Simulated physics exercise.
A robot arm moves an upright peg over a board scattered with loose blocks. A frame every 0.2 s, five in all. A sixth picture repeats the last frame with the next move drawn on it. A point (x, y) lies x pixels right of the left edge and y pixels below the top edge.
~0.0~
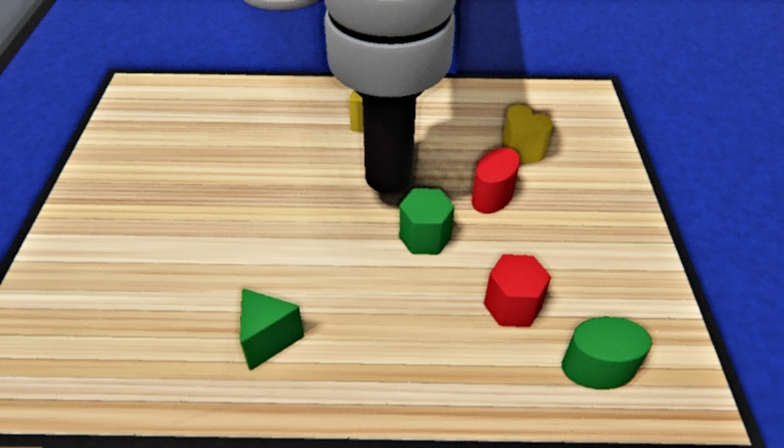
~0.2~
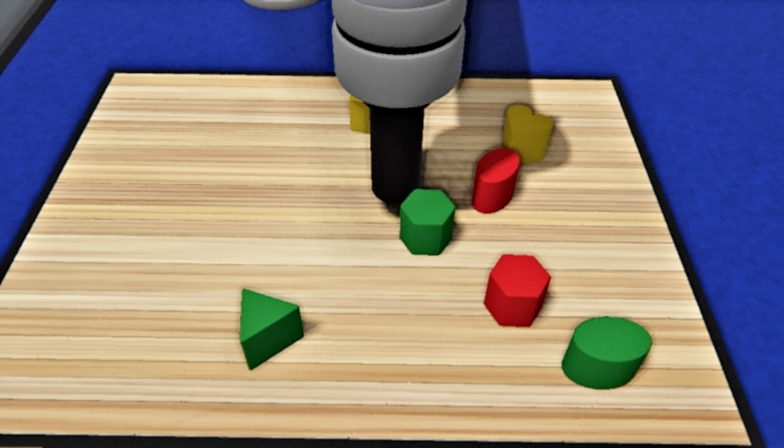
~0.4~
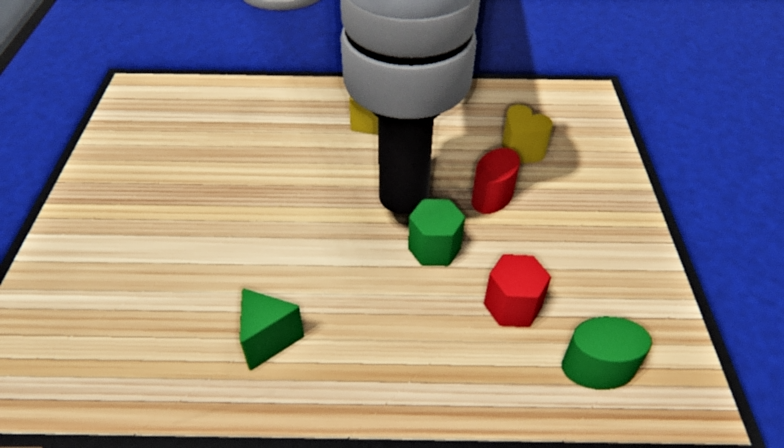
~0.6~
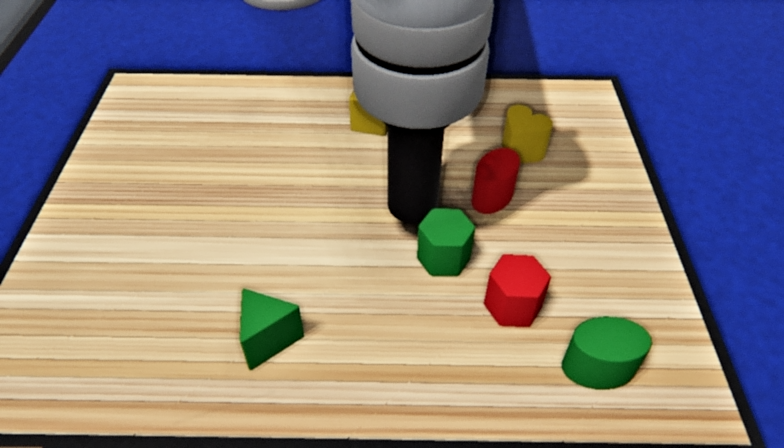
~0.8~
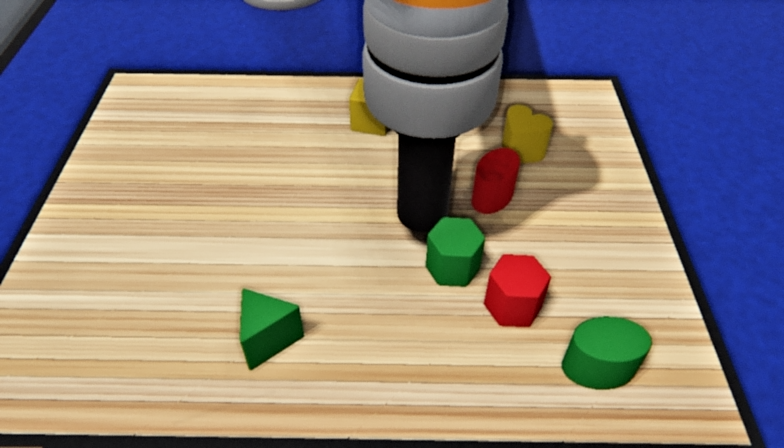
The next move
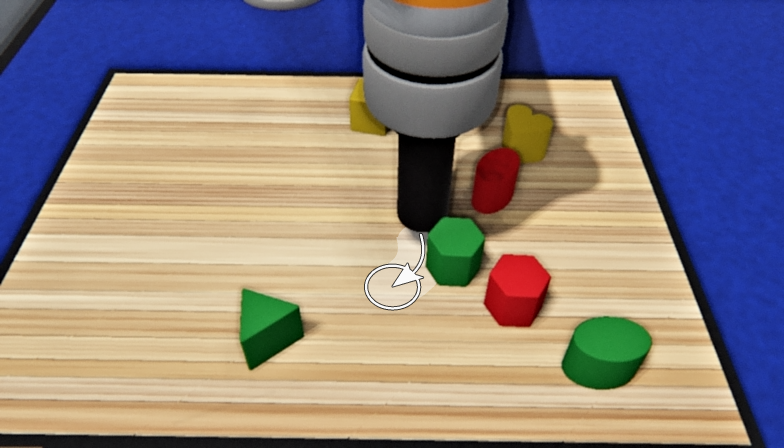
The robot arm's black peg pushes the green hexagonal block toward the red hexagonal block.
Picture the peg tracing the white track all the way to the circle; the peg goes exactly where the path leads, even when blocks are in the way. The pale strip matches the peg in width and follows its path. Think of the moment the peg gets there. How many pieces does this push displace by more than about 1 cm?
The push moves one block more than 1 cm.
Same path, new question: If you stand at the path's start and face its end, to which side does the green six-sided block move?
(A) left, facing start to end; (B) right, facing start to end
A: Left, facing start to end.
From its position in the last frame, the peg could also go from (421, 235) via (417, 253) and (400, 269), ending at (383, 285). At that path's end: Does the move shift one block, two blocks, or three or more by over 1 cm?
My count: 1.
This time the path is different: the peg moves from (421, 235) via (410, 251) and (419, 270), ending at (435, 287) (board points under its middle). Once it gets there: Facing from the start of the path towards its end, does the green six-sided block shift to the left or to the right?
The shift is to the left of that direction.
Drawn move, from (421, 235) through (423, 254) and (413, 273) to (393, 286).
On the path given first. Halfway along, peg (421, 244); green six-sided block (468, 260), turned 30° anticlockwise; red six-sided block (525, 276).
At the end, peg (393, 266); green six-sided block (467, 263), turned 40° anticlockwise; red oval block still; red six-sided block (525, 276).
